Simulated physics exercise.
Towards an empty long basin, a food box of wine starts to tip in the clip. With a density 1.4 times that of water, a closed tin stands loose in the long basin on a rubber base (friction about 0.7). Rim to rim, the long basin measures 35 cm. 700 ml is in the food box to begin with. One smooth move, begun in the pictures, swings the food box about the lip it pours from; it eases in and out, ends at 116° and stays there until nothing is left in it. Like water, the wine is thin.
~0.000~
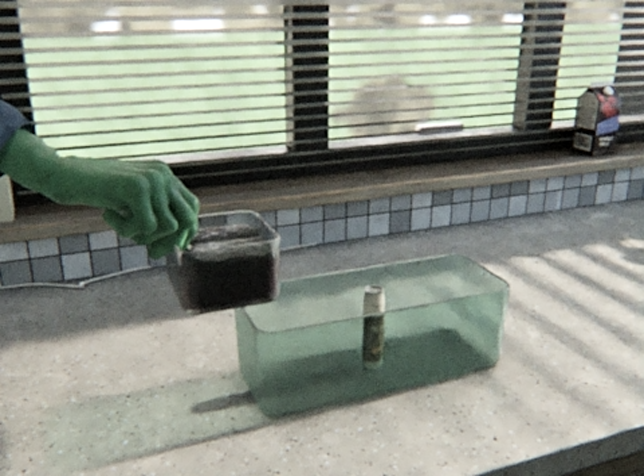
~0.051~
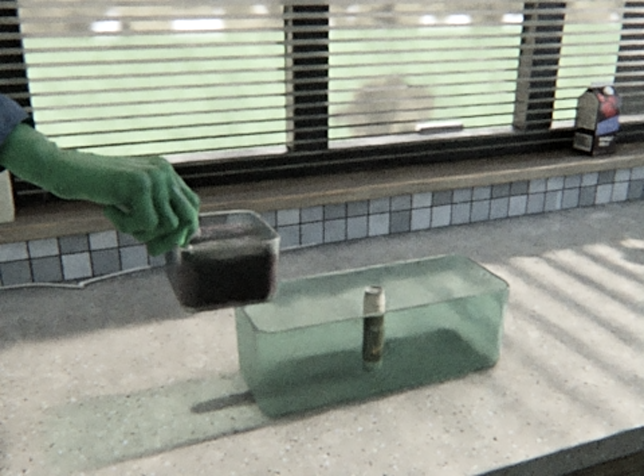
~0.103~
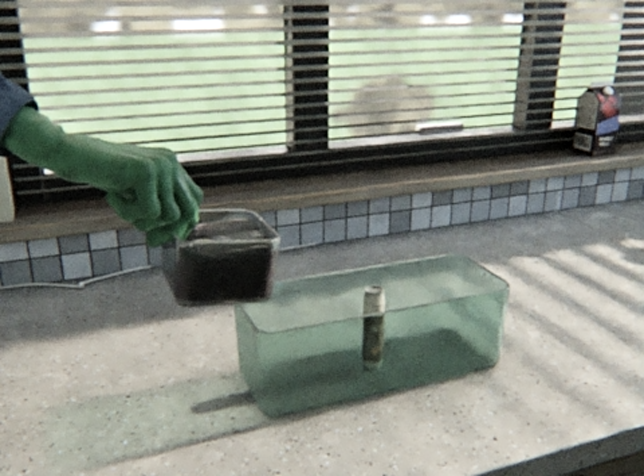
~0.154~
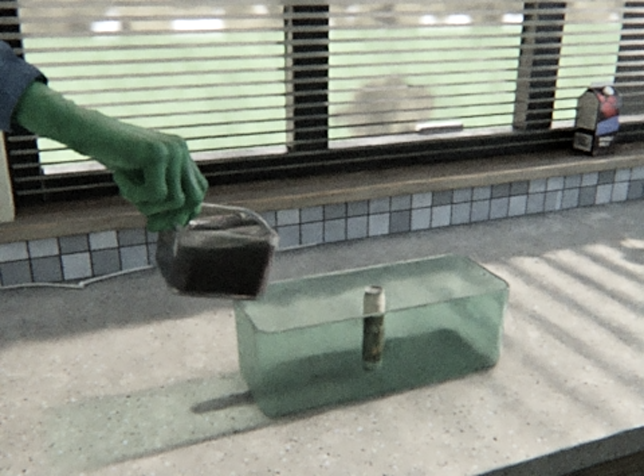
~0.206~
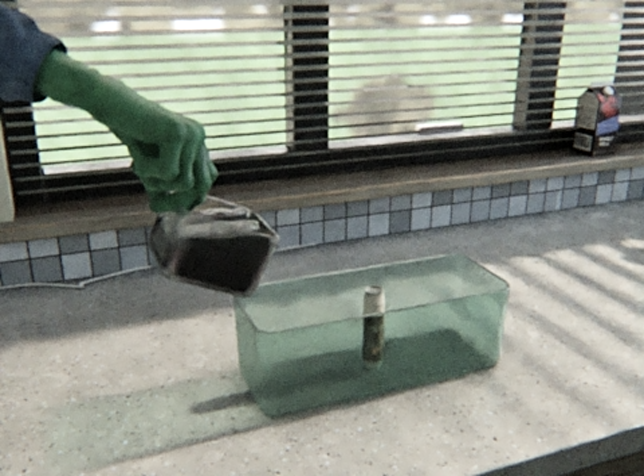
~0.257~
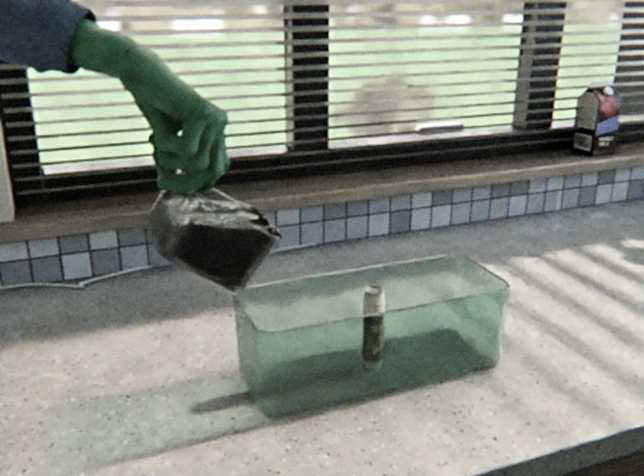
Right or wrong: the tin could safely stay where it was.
Wrong, it goes over.
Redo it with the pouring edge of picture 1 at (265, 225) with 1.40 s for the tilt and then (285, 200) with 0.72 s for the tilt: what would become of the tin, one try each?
Try 1: Still standing; try 2: Tipped over.
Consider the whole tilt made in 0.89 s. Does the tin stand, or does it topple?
It stays steady, then.
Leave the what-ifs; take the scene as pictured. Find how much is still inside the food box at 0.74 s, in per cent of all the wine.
I'd estimate some 1 per cent.
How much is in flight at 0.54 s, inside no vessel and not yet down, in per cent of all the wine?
52 %.
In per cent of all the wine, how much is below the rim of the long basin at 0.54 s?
Near 16 in a hundred.
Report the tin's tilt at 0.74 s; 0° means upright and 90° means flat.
About 0 degrees from upright.
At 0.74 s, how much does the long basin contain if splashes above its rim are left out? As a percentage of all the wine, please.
Looks like about 90 % of the whole amount.
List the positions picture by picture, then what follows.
In the first frame, it leans 0°; its right rim is at (266, 226); the wine meets the walls at (172, 248) and (263, 236); the long basin's rim runs from (245, 312) to (486, 270); the tin's top is at (374, 293).
In the second frame, it leans 2°; its right rim is at (266, 226); the wine meets the walls at (171, 248) and (264, 234).
In the third frame, it leans 6°; its right rim is at (266, 226); the wine meets the walls at (170, 245) and (263, 229).
In the fourth frame, it leans 14°; its right rim is at (266, 226); the wine meets the walls at (167, 239) and (263, 225).
In the fifth frame, it leans 24°; its right rim is at (265, 226); the wine meets the walls at (163, 229) and (263, 220).
In the sixth frame, it leans 35°; its right rim is at (265, 226); the wine meets the walls at (161, 216) and (263, 216); 2 per cent is over the edge.
By 0.54 s the tilt is 102° and 33 per cent is still to pour; the tin stands where it began.
By 0.74 s the tilt is 116° and 1 per cent is still to pour; the tin stands 2 cm from where it began.
By 0.96 s the tilt is 116° and 0 per cent is still to pour; the tin leans 32°.
By 1.19 s the tilt is 116° and 0 per cent is still to pour; the tin lies on its side.
At rest the tin lies on its side.
